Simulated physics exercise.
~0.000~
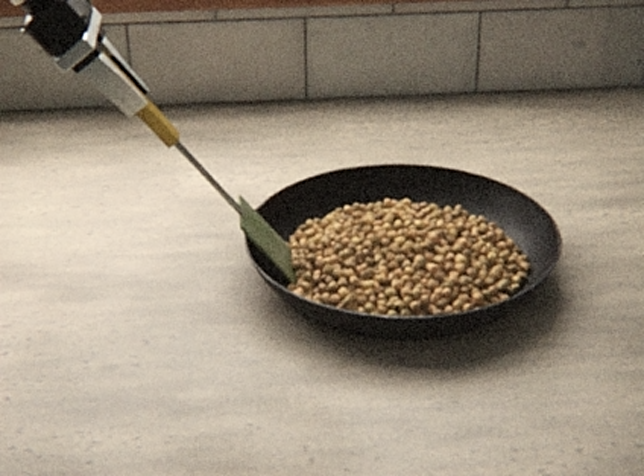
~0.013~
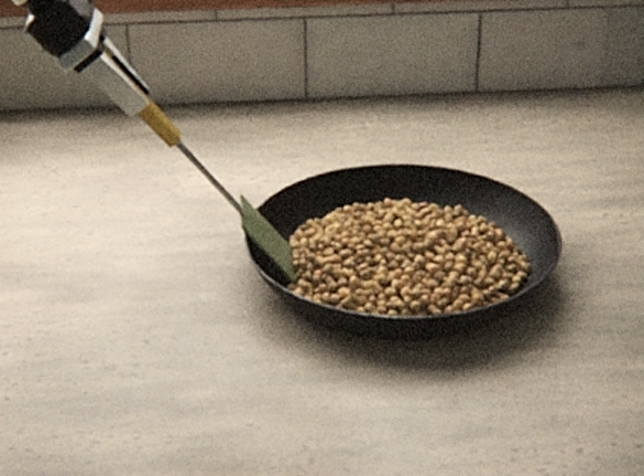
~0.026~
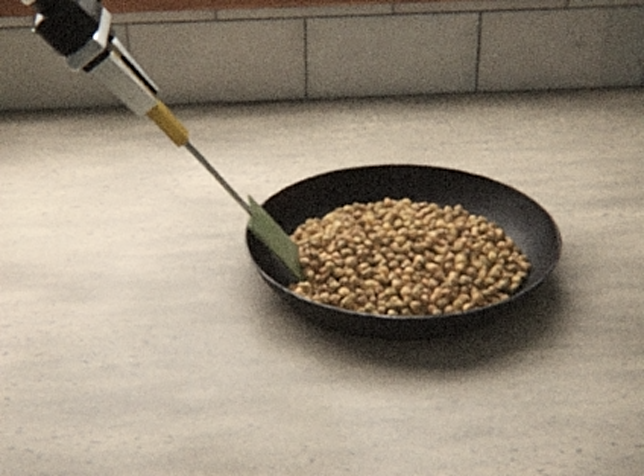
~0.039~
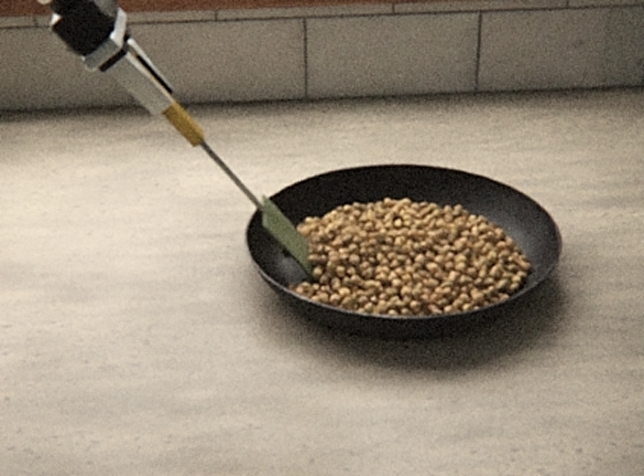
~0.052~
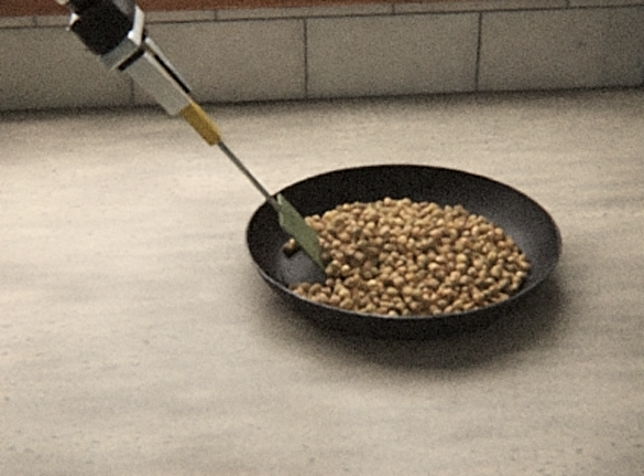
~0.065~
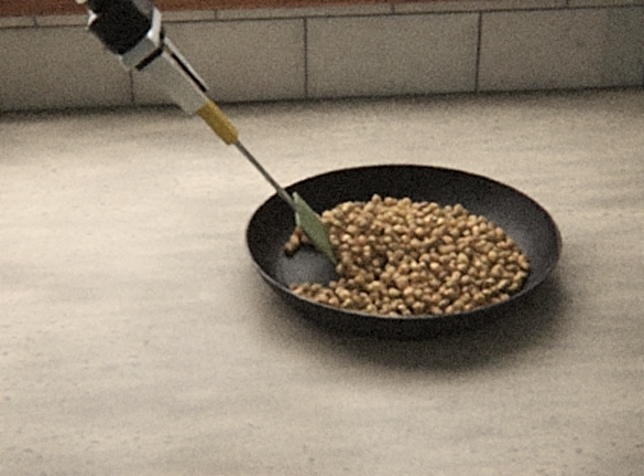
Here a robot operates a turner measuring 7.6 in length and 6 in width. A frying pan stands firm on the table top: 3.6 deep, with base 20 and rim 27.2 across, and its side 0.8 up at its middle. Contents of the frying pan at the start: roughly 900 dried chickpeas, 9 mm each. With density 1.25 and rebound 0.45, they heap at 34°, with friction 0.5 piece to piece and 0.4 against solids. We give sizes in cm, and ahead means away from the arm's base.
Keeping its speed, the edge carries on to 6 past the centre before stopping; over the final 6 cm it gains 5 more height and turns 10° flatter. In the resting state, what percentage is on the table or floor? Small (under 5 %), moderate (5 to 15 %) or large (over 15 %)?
Moderate.
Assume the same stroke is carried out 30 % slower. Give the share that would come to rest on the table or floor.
Roughly 5 in a hundred.
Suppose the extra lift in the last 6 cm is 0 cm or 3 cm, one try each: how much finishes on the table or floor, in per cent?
0 and 5 %.
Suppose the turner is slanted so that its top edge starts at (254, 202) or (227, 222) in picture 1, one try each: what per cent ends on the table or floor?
Close to 10 and 10 percent respectively.
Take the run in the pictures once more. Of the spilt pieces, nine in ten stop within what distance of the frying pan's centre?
I reckon it's some 75 centimetres.
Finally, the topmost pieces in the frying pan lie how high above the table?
Near 3.5 centimetres high.
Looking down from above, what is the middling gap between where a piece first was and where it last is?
About 2 cm.
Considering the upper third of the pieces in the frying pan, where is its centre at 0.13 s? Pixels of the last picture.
Around (429, 242).
After 0.10 s, sloping 53°, highest piece 7 above the table; 900 in the frying pan.
After 0.13 s, sloping 49°, highest piece 8 above the table; 900 in the frying pan.
After 0.34 s, sloping 43°, highest piece 4 above the table; 817 in the frying pan, 82 on the table or floor, 1 on the blade or in flight.
After 1.39 s, sloping 43°, highest piece 4 above the table; 817 in the frying pan, 83 on the table or floor.
At rest, 817 in the frying pan, 83 on the table or floor. That is 9 % on the table or floor.
